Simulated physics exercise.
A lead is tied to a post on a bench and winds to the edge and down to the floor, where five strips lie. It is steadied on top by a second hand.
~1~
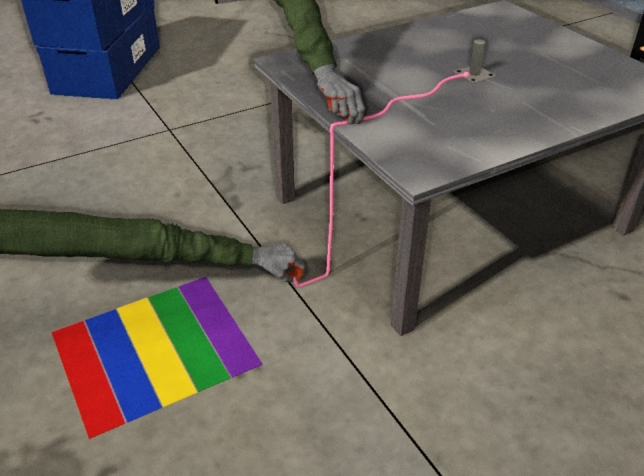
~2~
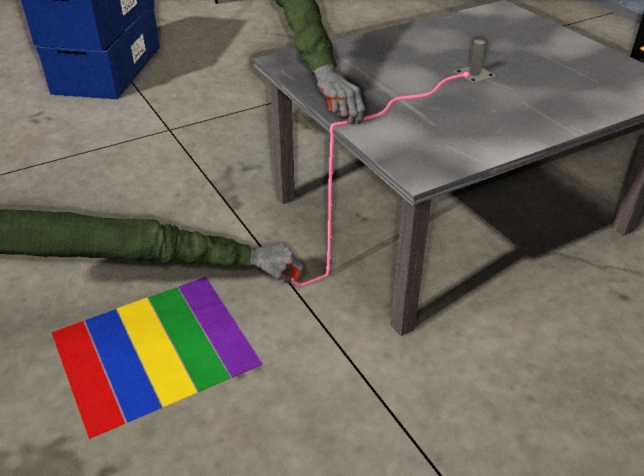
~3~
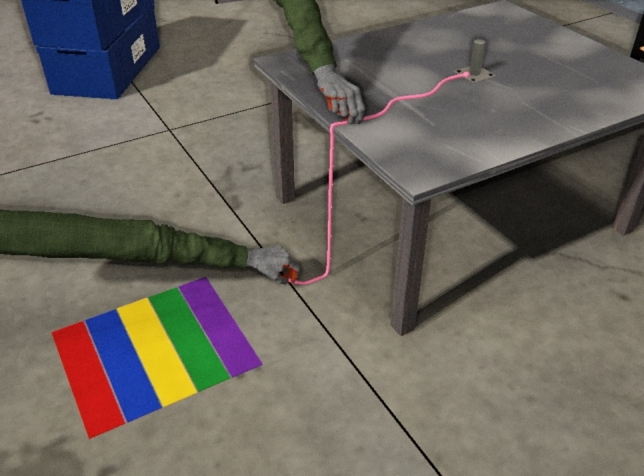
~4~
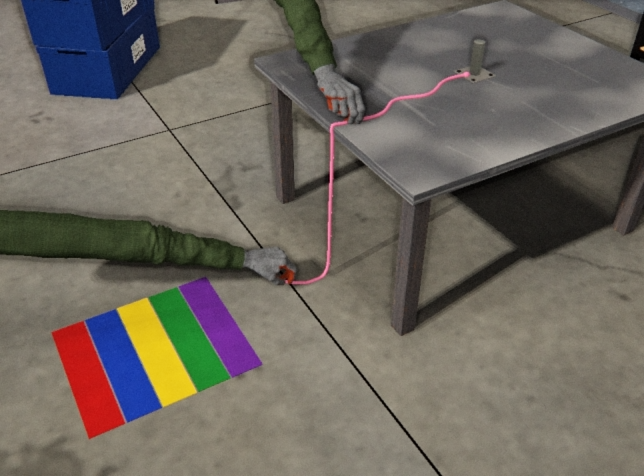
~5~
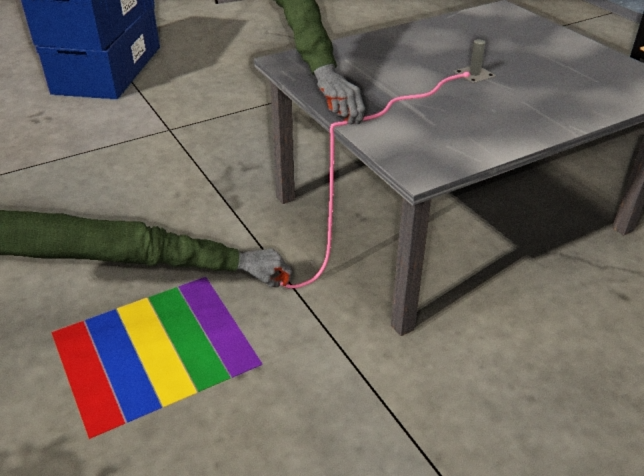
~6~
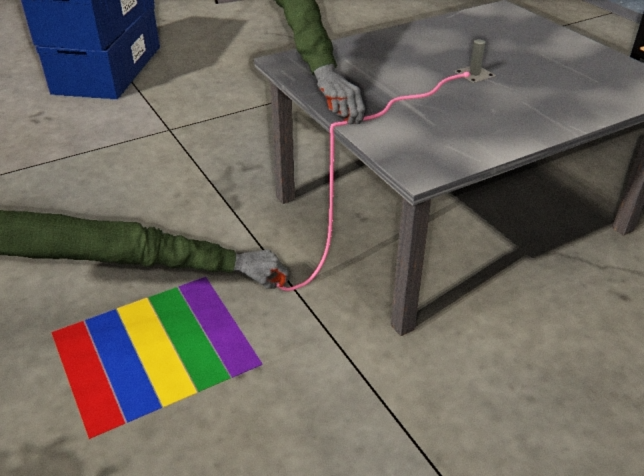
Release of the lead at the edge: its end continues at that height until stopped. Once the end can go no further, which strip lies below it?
The green strip lies below it.
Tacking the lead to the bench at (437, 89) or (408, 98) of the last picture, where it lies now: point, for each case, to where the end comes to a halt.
Roughly (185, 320) and (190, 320).
Early on, end near (236, 301); short of the strips.
Midway, end near (204, 313); over purple.
At the end of the slack, end near (183, 321); over green. The green one.
